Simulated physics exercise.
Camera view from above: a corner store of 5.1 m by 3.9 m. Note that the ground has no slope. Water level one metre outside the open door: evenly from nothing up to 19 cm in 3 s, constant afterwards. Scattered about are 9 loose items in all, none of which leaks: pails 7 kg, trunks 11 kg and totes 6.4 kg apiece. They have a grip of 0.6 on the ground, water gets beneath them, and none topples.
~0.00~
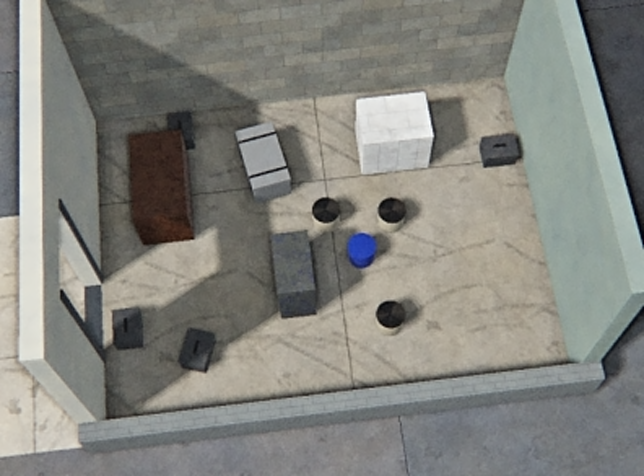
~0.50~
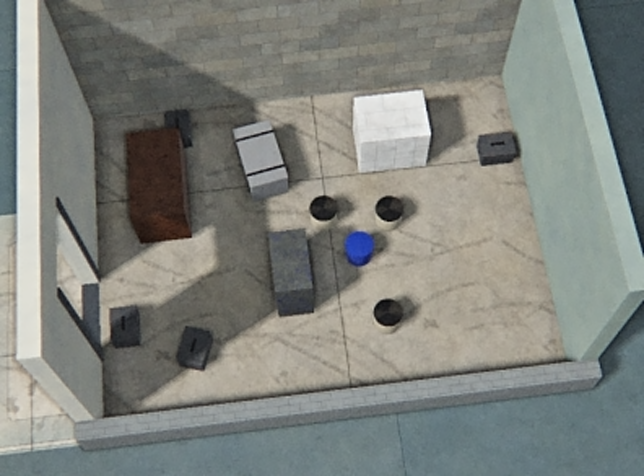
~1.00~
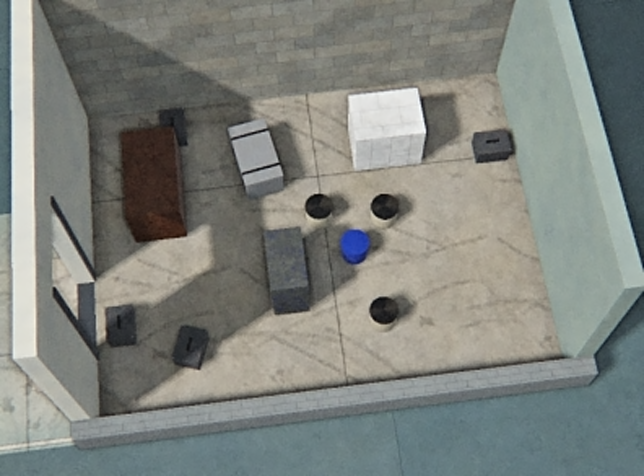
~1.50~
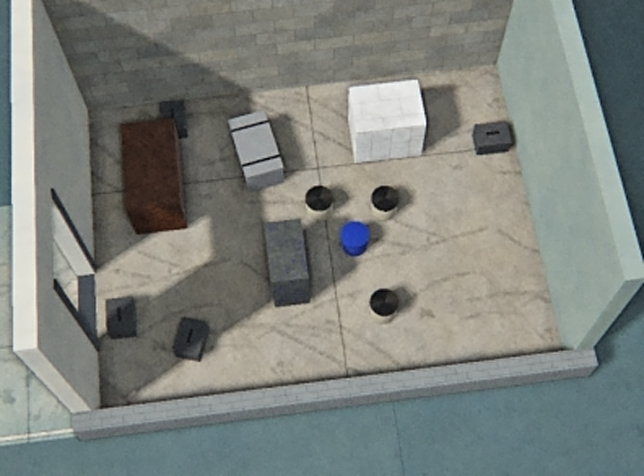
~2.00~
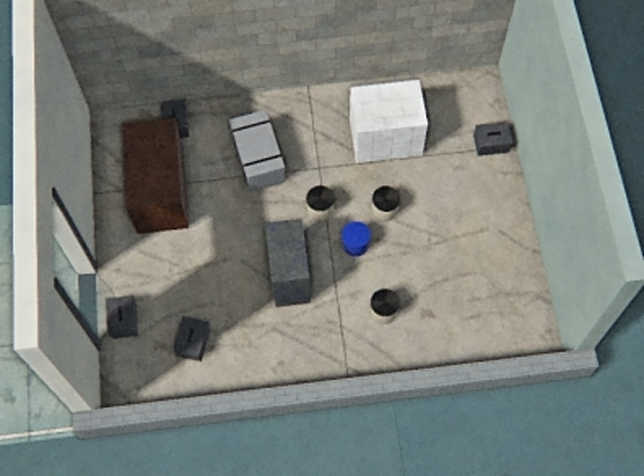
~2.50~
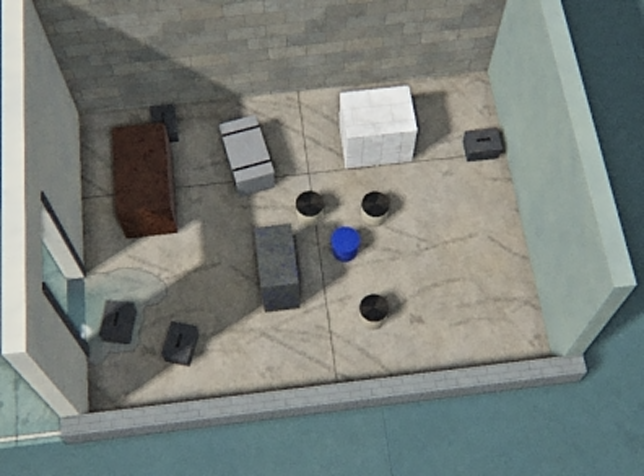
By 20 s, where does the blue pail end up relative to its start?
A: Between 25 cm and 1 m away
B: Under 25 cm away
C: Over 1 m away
A, between 25 cm and 1 m away.
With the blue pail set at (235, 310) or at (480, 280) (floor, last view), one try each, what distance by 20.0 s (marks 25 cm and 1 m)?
The first time it wanders far off, the second time it wanders a bit.
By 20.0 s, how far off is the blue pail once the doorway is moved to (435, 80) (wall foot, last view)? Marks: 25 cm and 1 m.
Result for the blue pail: Negligible displacement.
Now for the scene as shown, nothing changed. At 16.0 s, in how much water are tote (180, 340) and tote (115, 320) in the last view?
Roughly 10 and 7 cm.
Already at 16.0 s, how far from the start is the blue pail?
It has shifted about 0 cm.
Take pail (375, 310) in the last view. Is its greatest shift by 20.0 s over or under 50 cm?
It is short of it.
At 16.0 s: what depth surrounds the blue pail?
About 8 cm.
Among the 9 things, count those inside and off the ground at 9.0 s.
1 at that moment.
After 4.0 s the blue pail is near (346, 239), 0.0 m from its start, aground; 0 afloat.
After 9.0 s the blue pail is near (346, 239), 0.0 m from its start, aground; 1 afloat.
After 16.0 s the blue pail is near (346, 240), 0.0 m from its start, aground; 6 afloat.
After 20.0 s the blue pail is near (346, 284), 0.6 m from its start, afloat; 9 afloat.
